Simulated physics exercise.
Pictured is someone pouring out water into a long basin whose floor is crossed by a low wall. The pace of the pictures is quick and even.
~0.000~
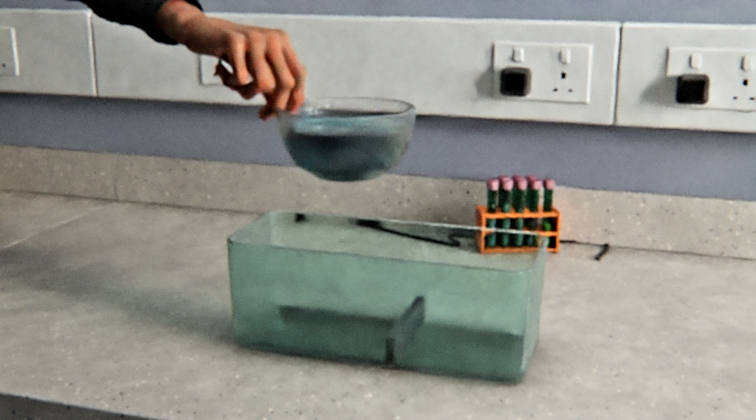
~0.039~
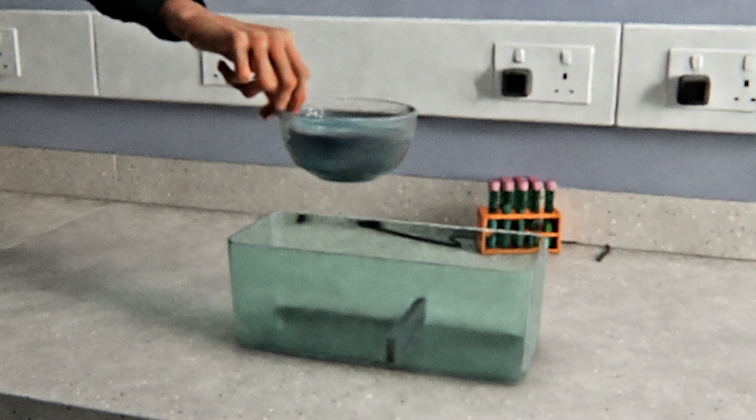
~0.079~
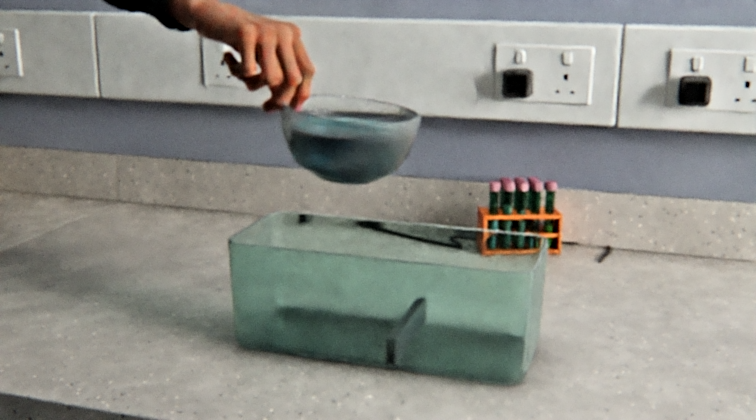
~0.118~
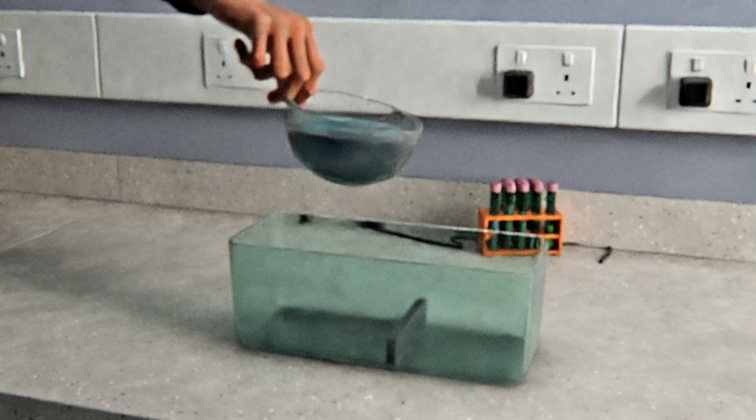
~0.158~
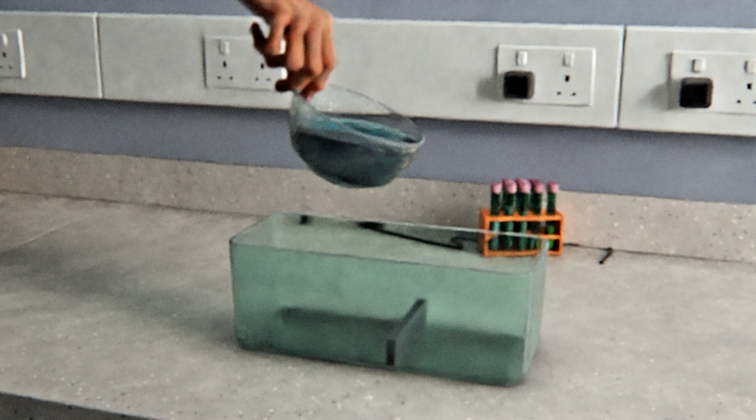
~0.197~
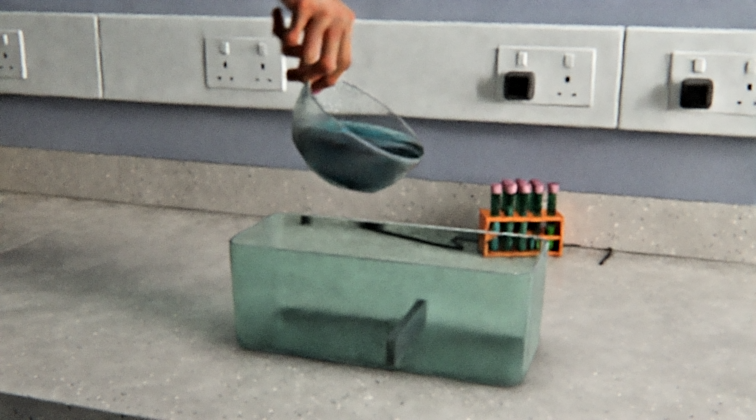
A hand tilting a clear glass bowl of bluish water steadily to the right above a long greenish basin on a worktop.
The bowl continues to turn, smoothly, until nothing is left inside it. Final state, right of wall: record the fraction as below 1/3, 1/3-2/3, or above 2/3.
Outstrips two thirds.
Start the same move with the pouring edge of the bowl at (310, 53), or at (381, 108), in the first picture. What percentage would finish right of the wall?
It comes to about 20 %, followed by about 55 %.
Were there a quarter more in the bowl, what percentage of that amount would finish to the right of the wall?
Roughly 65 in a hundred.
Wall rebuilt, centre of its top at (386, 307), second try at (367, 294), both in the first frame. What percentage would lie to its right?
Roughly 90 % and then 95 %.
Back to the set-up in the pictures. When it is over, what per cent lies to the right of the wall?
It comes to about 75 per cent.
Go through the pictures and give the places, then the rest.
Tilt 0°; pouring edge (412, 112); surface from (291, 125) to (408, 132); the long basin's rim runs from (249, 226) to (540, 255); the wall's top is at (407, 316), in the first frame.
Tilt 2°; pouring edge (414, 115); surface from (292, 125) to (410, 133), in the second frame.
Tilt 6°; pouring edge (416, 122); surface from (293, 123) to (412, 136), in the third frame.
Tilt 14°; pouring edge (419, 132); surface from (297, 122) to (414, 140), in the fourth frame.
Tilt 23°; pouring edge (420, 145); surface from (300, 122) to (418, 144), in the fifth frame.
Tilt 35°; pouring edge (419, 160); surface from (302, 124) to (415, 147); 1 per cent is over the edge, in the sixth frame.
A moment on, the bowl is tipped on its side and 18 per cent is still to pour, 0 is left of the wall and 48 right of it.
Next, the bowl is tipped on its side and 2 per cent is still to pour, 12 is left of the wall and 79 right of it.
Then the bowl is tipped on its side and 0 per cent is still to pour, 19 is left of the wall and 78 right of it.
Later the bowl is tipped on its side and 0 per cent is still to pour, 21 is left of the wall and 76 right of it.
Finally, 24 per cent lies left of the wall, 74 right of it and 2 outside.
